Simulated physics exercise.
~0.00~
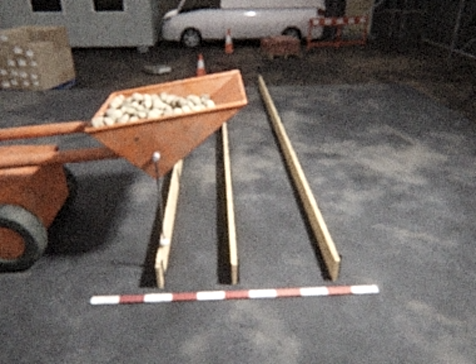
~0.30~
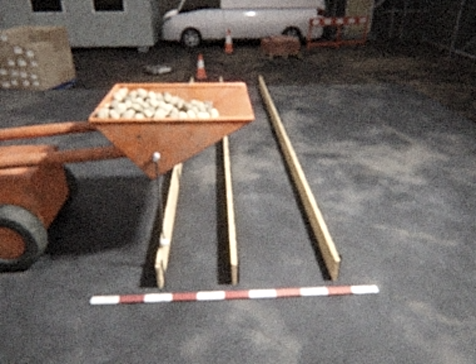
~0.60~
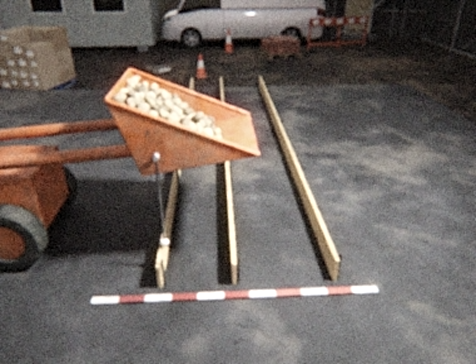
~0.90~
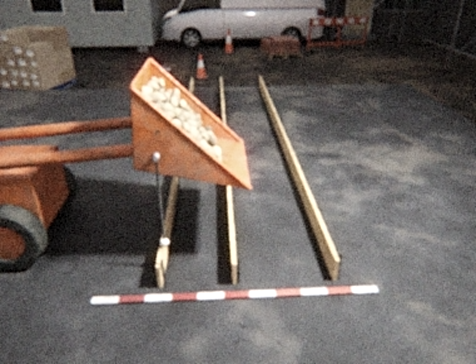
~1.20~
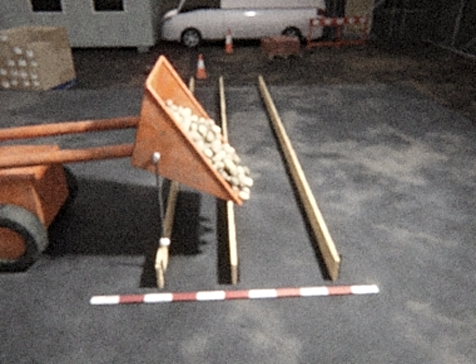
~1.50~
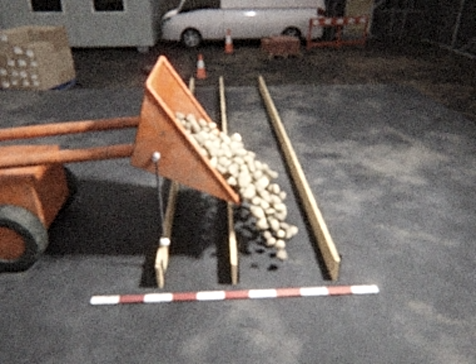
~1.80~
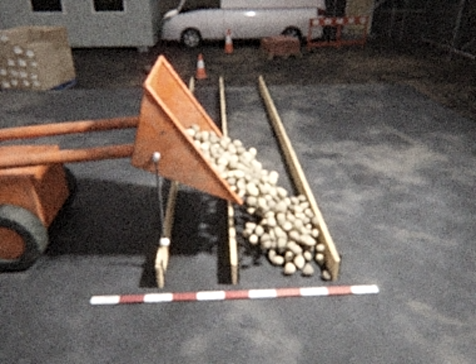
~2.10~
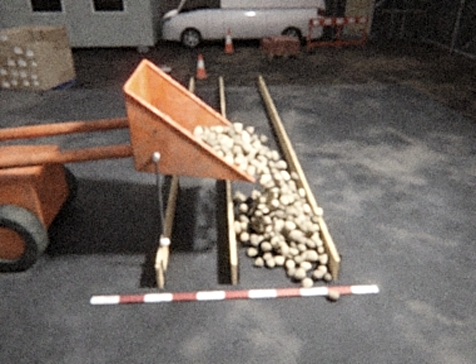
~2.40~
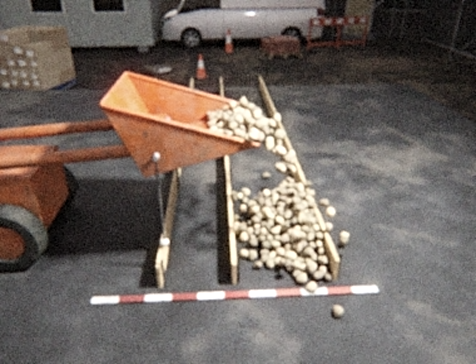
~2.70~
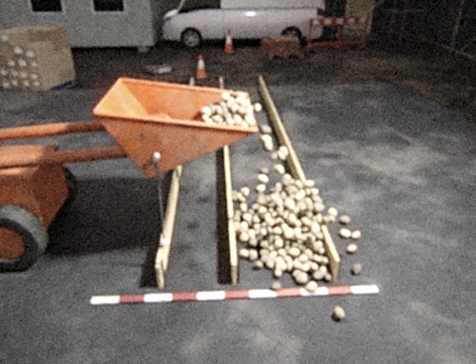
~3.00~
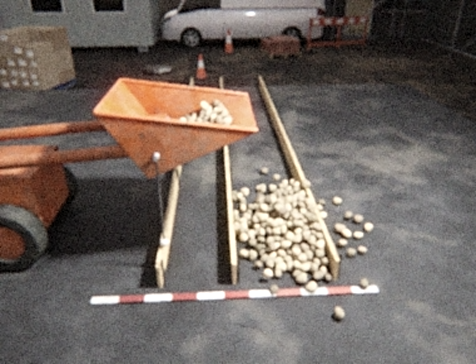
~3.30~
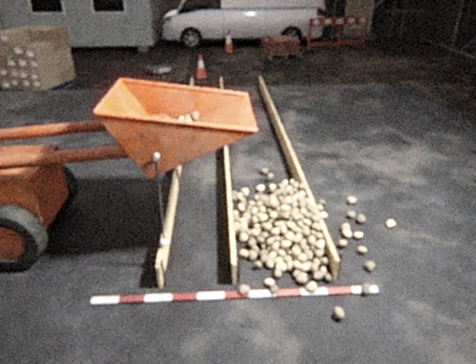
A dark paved yard is seen from slightly above, with a white vehicle, traffic cones and barriers at the back. On the left, an orange loader holds out a bucket heaped with pale, rounded stones, and three wooden boards stretch away beside a red-and-white striped staff. The bucket tips down to the right, and the stones slide out in a stream between the middle and right boards. It then tilts back as more stones drop and a few roll past the right board. Finally the bucket is still, some stones remain inside, and the near bay is empty.
